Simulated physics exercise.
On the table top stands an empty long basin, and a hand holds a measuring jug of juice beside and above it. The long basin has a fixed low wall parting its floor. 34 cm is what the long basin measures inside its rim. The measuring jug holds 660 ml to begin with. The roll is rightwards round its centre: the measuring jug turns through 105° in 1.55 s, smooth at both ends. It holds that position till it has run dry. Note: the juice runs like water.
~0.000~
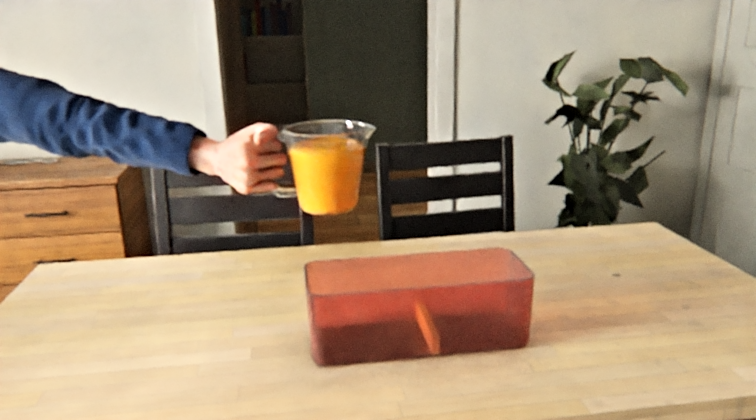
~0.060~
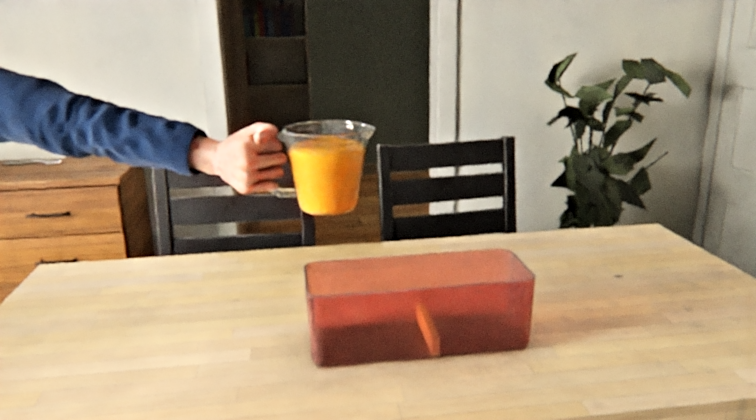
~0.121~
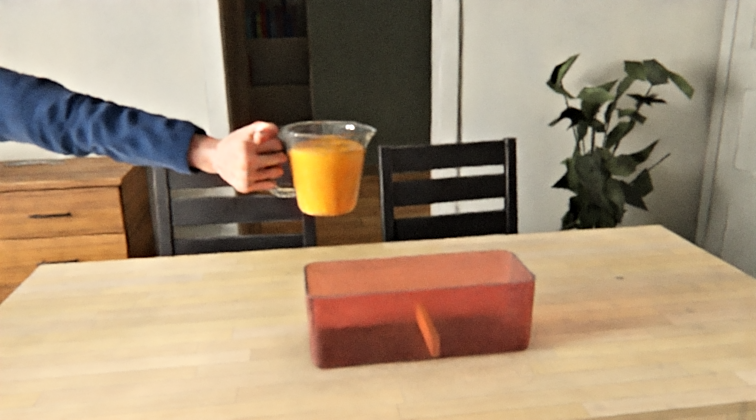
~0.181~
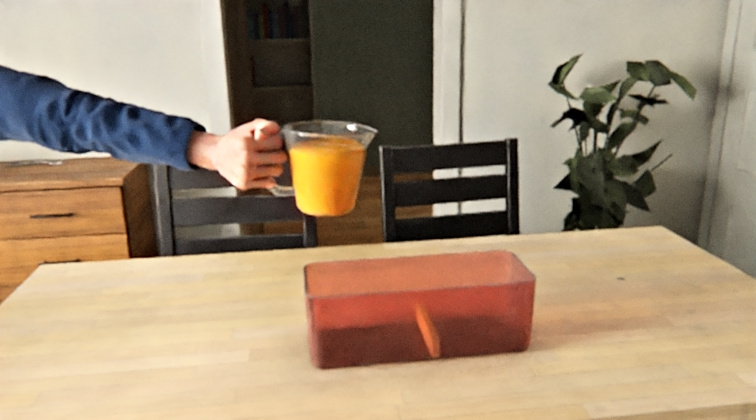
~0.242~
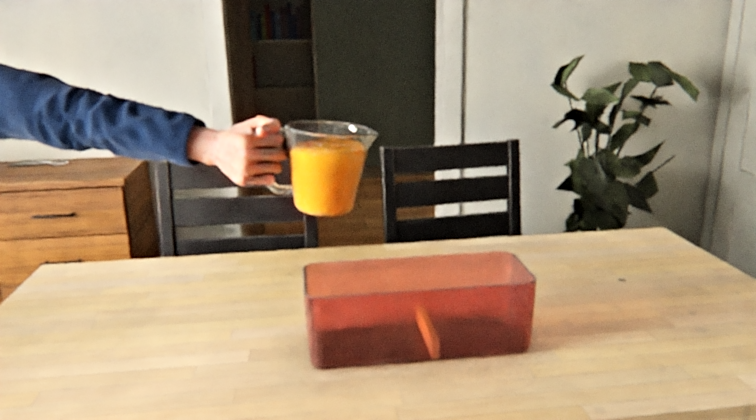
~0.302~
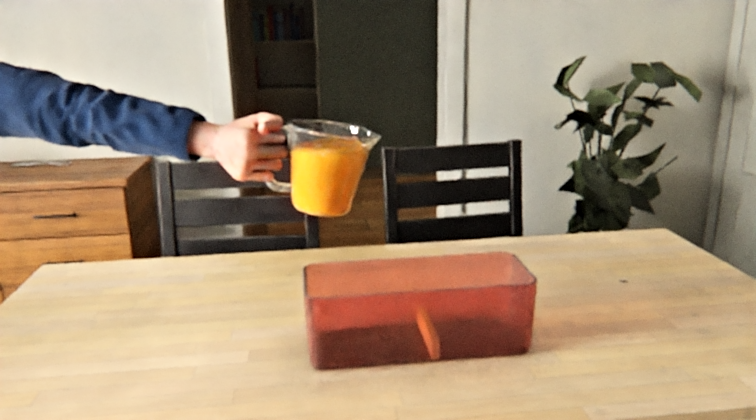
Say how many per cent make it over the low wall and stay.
About 58 per cent makes it over and stays.
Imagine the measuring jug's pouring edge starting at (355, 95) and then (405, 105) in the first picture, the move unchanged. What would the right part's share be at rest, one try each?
Result: 35 per cent, then 85 per cent.
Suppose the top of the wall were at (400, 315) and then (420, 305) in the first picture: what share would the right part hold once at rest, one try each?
I'd put it at about 90 per cent for the first and about 75 per cent for the second.
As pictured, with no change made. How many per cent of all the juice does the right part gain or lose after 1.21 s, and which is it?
It rises by about 10.
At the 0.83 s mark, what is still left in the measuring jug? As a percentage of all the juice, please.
82 %.
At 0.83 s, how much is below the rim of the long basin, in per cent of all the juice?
About 3%.
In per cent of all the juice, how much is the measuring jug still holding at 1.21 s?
Roughly 22 per cent.
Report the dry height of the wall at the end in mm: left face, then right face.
About 20 mm left, about 10 mm right.
After 0.83 s the tilt is 58° and 81 per cent is still to pour, 1 is left of the wall and 2 right of it.
After 1.21 s the tilt is 93° and 22 per cent is still to pour, 9 is left of the wall and 49 right of it.
After 1.61 s the tilt is 105° and 0 per cent is still to pour, 32 is left of the wall and 66 right of it.
After 2.05 s the tilt is 105° and 0 per cent is still to pour, 40 is left of the wall and 59 right of it.
In the end 41 per cent lies left of the wall, 58 right of it and 1 outside.
